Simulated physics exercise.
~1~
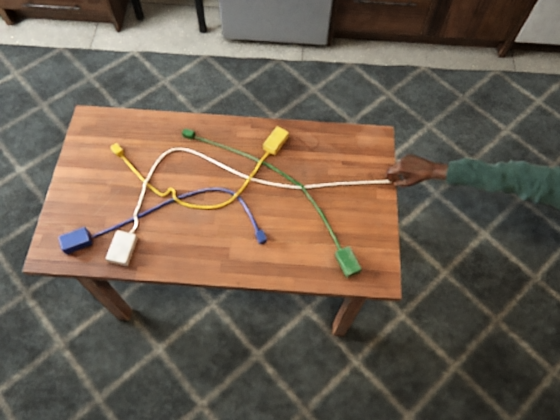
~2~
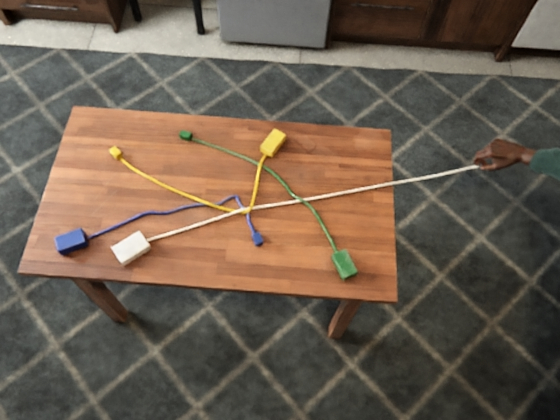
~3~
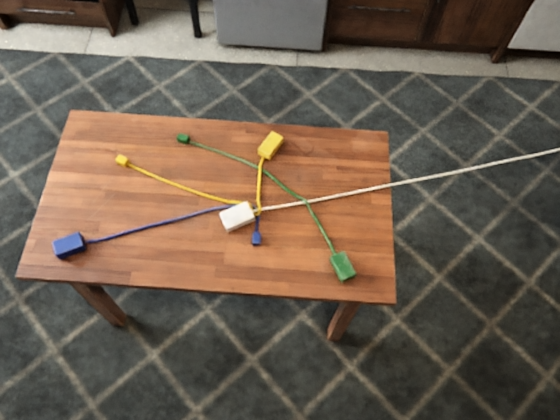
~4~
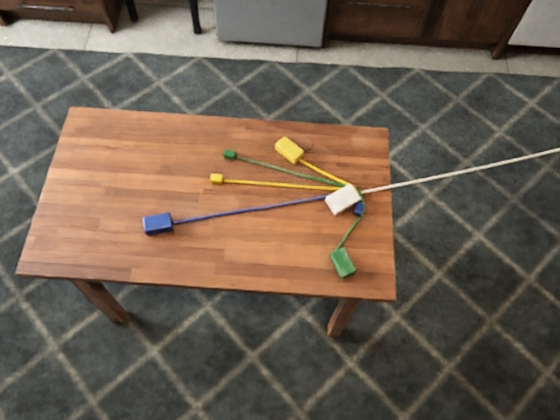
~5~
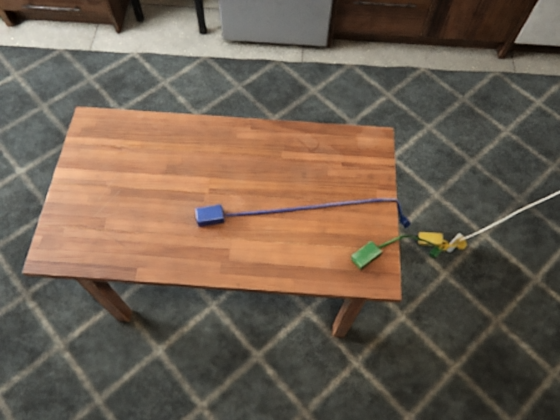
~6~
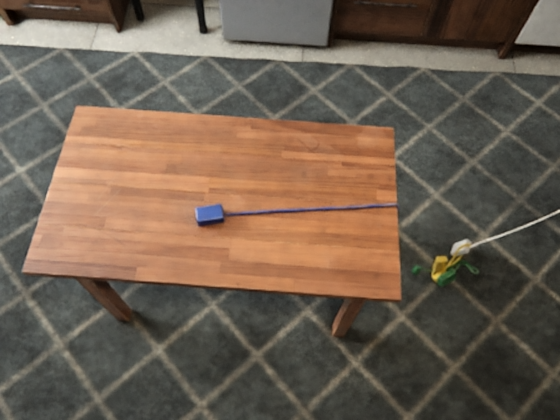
On a wooden table, a hand pulls a white lead right, dragging yellow and green leads off the edge, blue charger staying.
